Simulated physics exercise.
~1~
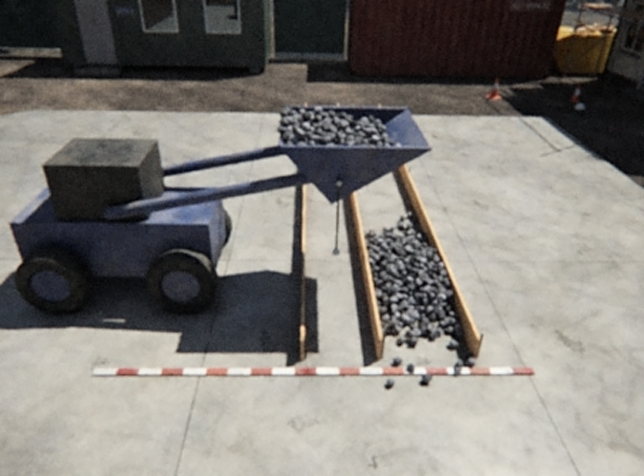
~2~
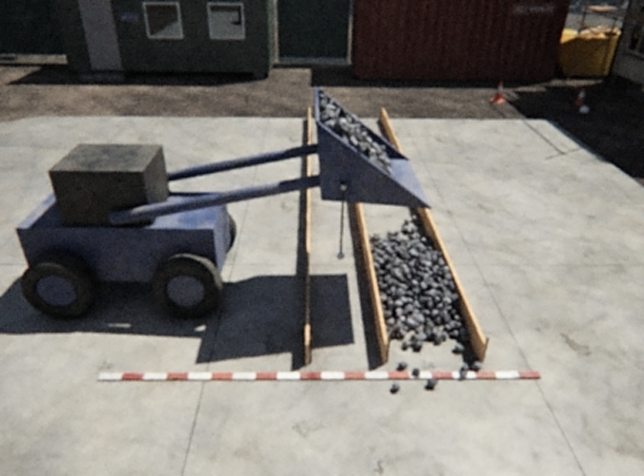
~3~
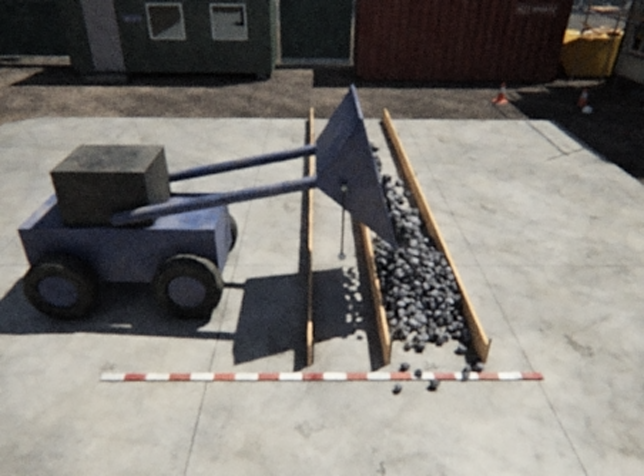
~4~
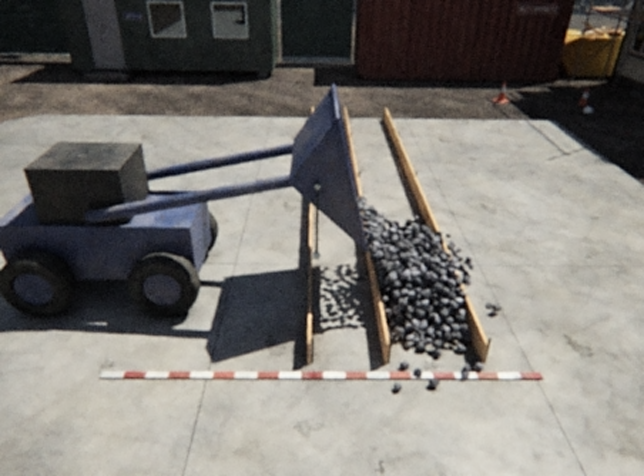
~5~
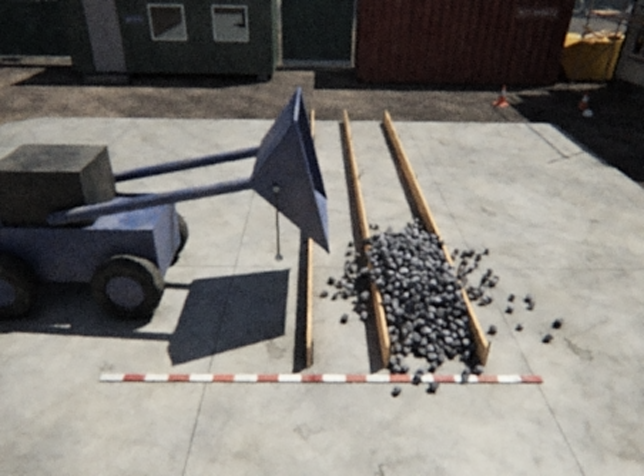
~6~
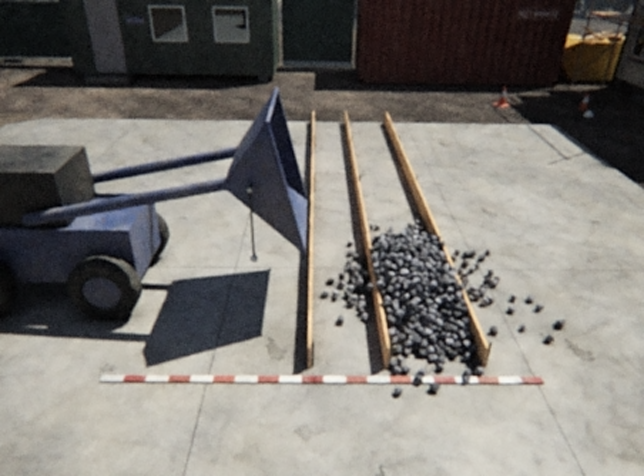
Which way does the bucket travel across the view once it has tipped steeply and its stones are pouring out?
The bucket travels to the left, as the machine backs away from the heap of stones.
